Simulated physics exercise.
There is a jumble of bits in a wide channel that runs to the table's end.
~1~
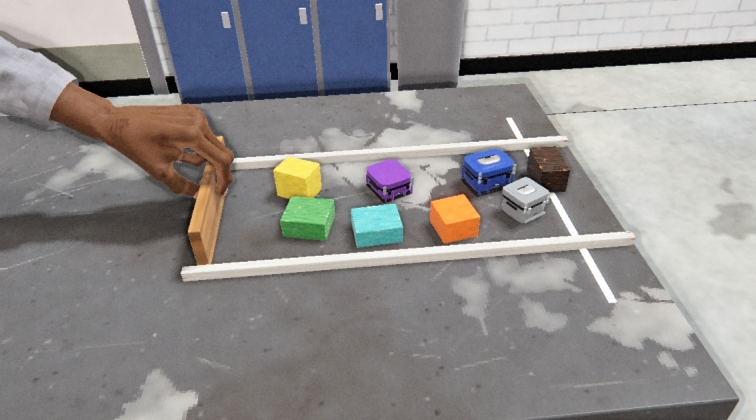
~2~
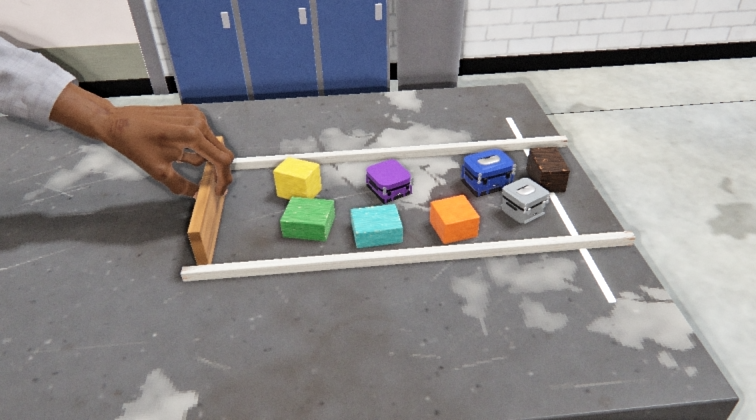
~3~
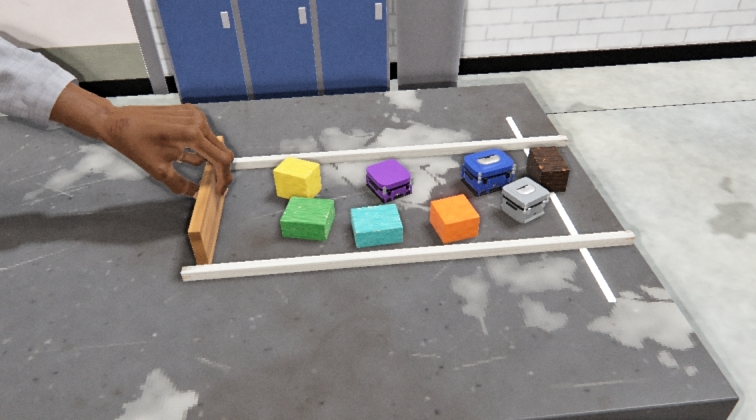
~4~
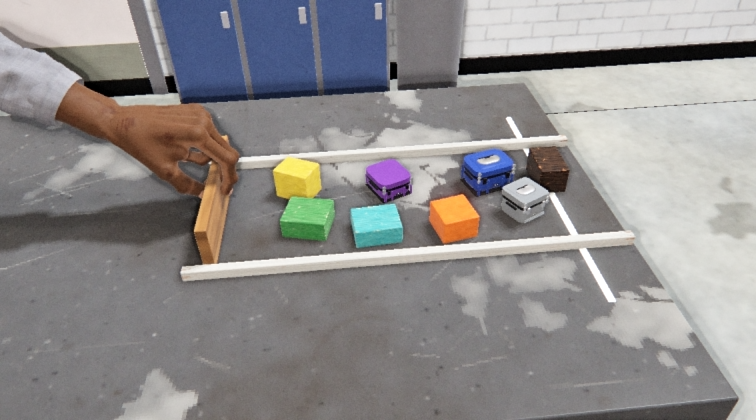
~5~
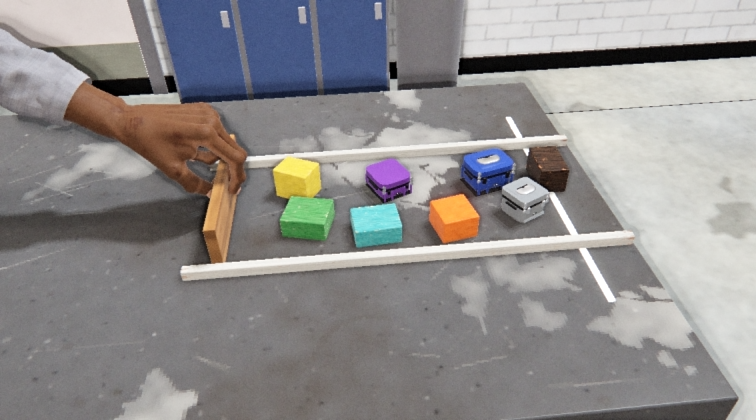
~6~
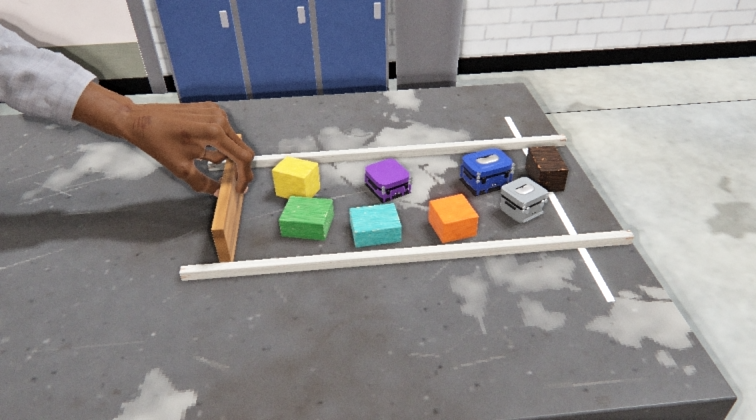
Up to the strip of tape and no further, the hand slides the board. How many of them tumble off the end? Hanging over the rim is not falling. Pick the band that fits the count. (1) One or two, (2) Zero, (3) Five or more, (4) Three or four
The answer is 3.
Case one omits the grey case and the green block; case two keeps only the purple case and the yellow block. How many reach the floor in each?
First try: 3 fallen; other try: 4.
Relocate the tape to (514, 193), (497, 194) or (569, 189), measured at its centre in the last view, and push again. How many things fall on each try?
Try 1: 3; try 2: 1; try 3: 6.
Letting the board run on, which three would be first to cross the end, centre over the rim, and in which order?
The order is the black block, the orange block, the blue case.
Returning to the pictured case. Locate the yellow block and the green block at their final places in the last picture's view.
Final spots - yellow block (554, 154), green block (578, 194).
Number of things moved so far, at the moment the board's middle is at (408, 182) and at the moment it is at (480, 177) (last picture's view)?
Tally: First 7; then 8.
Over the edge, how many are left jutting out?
Expected count: 1.
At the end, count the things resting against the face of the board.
It's 2.
A little later, none off yet; black block at rest near (546, 169); grey case at rest near (523, 200); blue case at rest near (486, 171).
Next, none off yet; black block at rest near (546, 169); grey case shifted about its own width near (545, 196); blue case shifted a little near (509, 171).
Later still, none off yet; black block tilted well over near (618, 198); grey case shifted well along near (578, 189); blue case shifted well along near (579, 167).
When it is over, the number that fall off is five or more; down, turquoise block, orange block, blue case, grey case and black block.
